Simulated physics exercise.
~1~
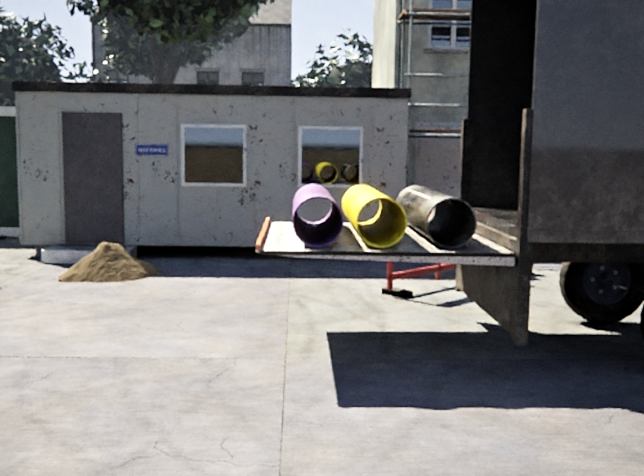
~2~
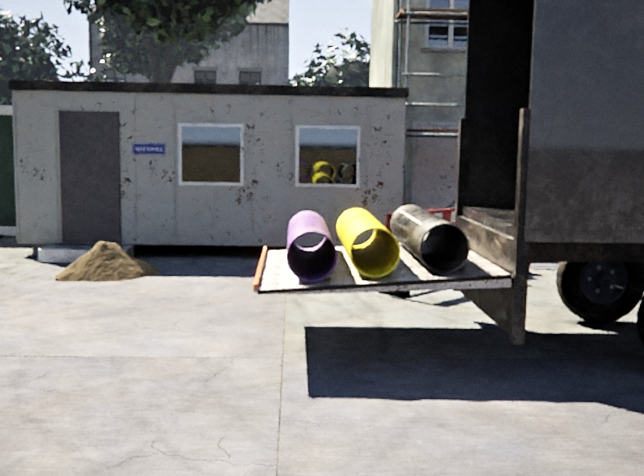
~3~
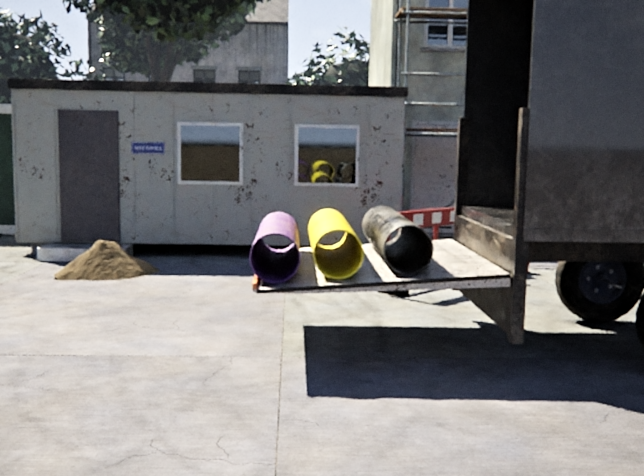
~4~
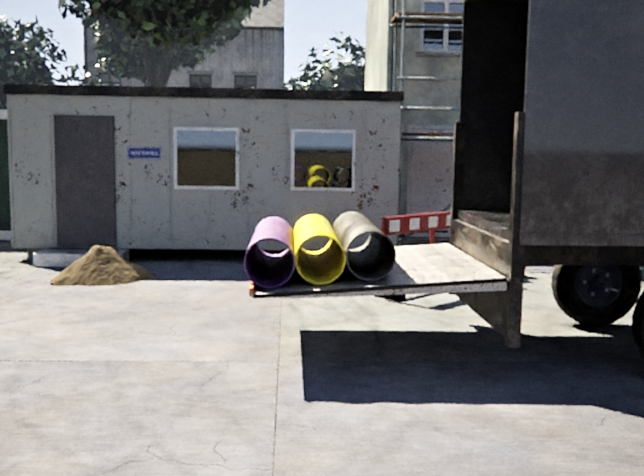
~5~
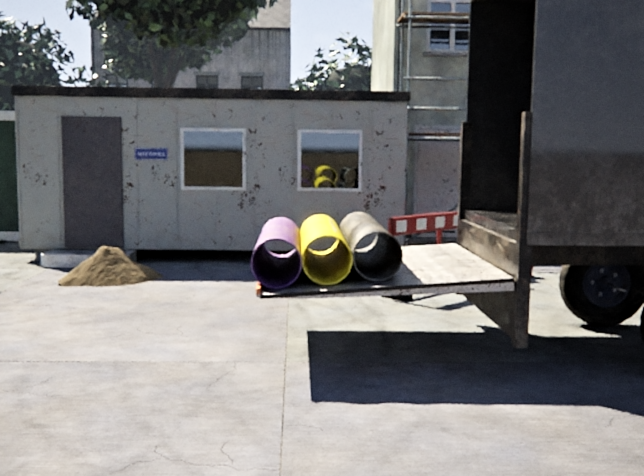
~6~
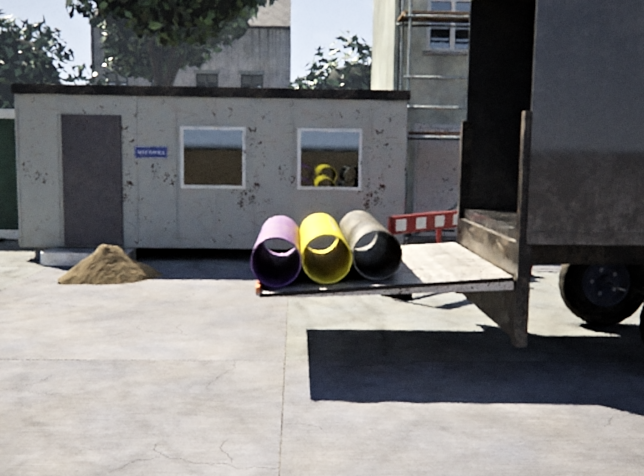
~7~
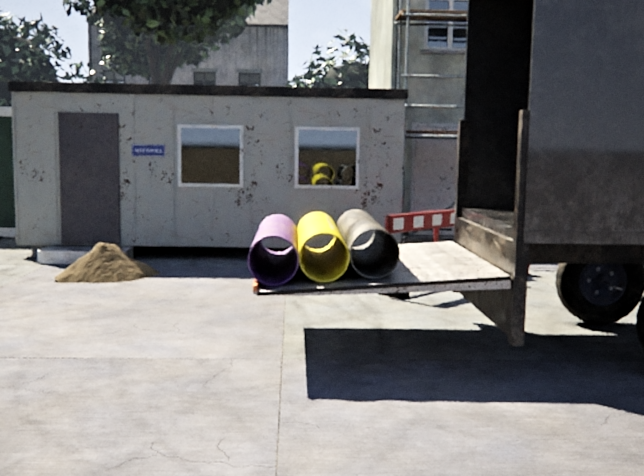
Three pipes roll left down a lorry's tilting tail-lift and stop together at its raised edge.
